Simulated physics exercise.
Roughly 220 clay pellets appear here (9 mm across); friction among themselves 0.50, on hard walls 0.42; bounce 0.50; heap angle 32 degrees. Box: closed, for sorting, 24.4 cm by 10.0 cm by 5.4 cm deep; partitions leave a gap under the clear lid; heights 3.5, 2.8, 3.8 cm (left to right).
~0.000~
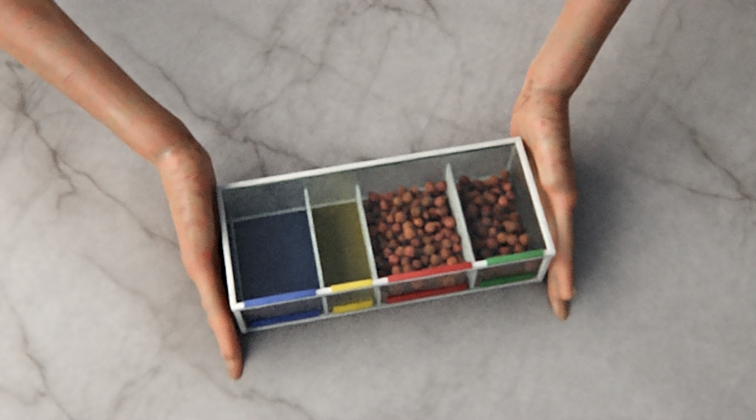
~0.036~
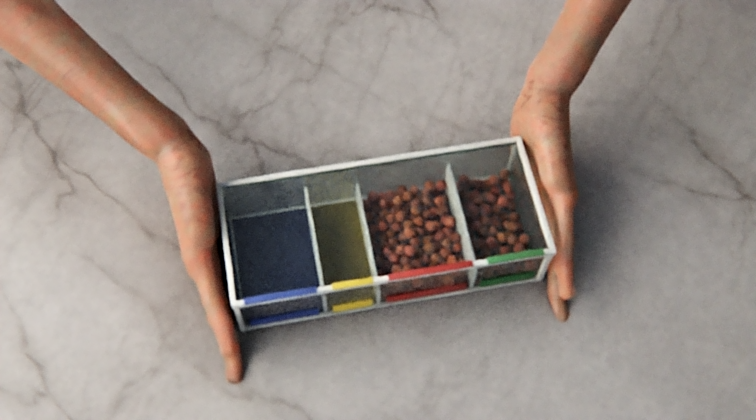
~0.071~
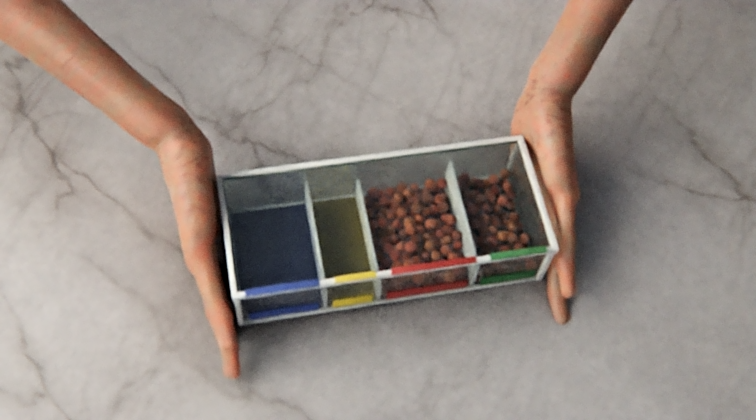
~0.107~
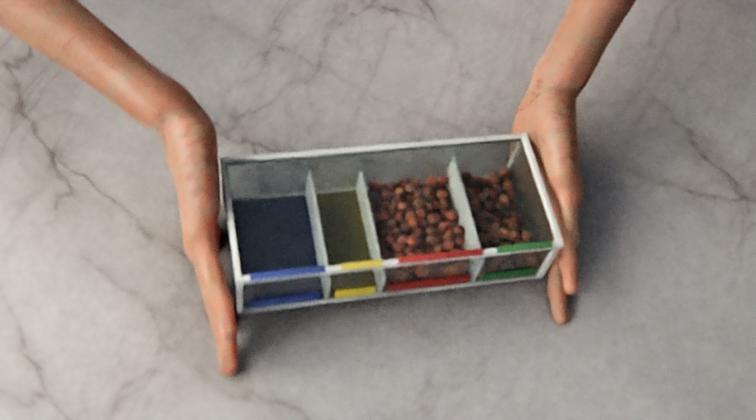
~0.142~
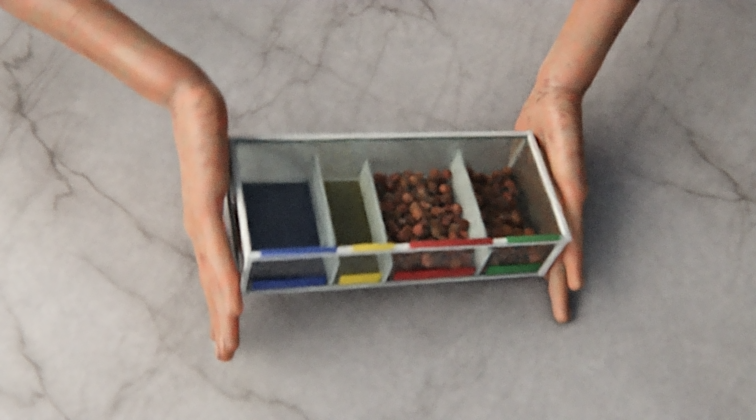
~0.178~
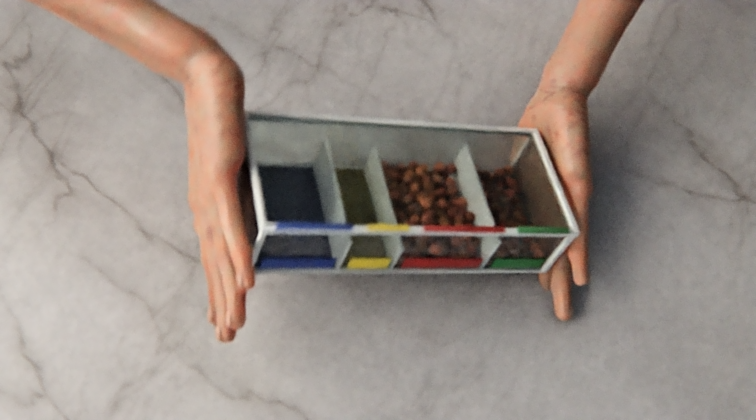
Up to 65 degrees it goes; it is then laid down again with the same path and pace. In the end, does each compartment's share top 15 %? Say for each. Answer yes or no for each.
Red compartment: Yes, blue compartment: No, green compartment: Yes, yellow compartment: No.
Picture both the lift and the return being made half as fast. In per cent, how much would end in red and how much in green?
Final split: Red = 60 %, green = 40 %.
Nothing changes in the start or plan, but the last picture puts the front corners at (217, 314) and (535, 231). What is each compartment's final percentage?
That leaves red with 55 percent, blue with 5, green with 40 and yellow with 5 percent.
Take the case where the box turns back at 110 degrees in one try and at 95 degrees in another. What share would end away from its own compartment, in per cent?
About 10 and 20 per cent.
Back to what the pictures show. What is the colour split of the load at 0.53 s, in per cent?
Red = 60, blue = 0, green = 40, yellow = 0 (percent).
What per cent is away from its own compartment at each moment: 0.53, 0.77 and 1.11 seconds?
In order: 0, then 0, then 0.
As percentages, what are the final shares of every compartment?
Per cent by compartment - red 60, blue 0, green 40, yellow 0.
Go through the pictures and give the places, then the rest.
The first frame shows box tilt 0 degrees, front corners at (236, 305) and (549, 251); red 60 %, green 40 %.
The second frame shows box tilt 1 degrees, front corners at (236, 302) and (549, 250).
The third frame shows box tilt 4 degrees, front corners at (237, 294) and (552, 247), lowest corner right back.
The fourth frame shows box tilt 9 degrees, front corners at (241, 278) and (557, 243), lowest corner right back.
The fifth frame shows box tilt 15 degrees, front corners at (251, 254) and (564, 237), lowest corner right back.
The sixth frame shows box tilt 21 degrees, front corners at (266, 226) and (573, 231), lowest corner right back; red 60 %, green 40 %. Its pace works out near 180 degrees a second.
After 0.53 s, tilt 63 degrees; red 60 %, green 40 %.
Then, at 0.77 s, tilt 24 degrees; red 60 %, green 40 %.
Then, at 1.11 s, tilt 0 degrees; red 60 %, green 40 %.
By 1.4 s all is still; red 60 %, blue 0 %, green 40 %, yellow 0 %.
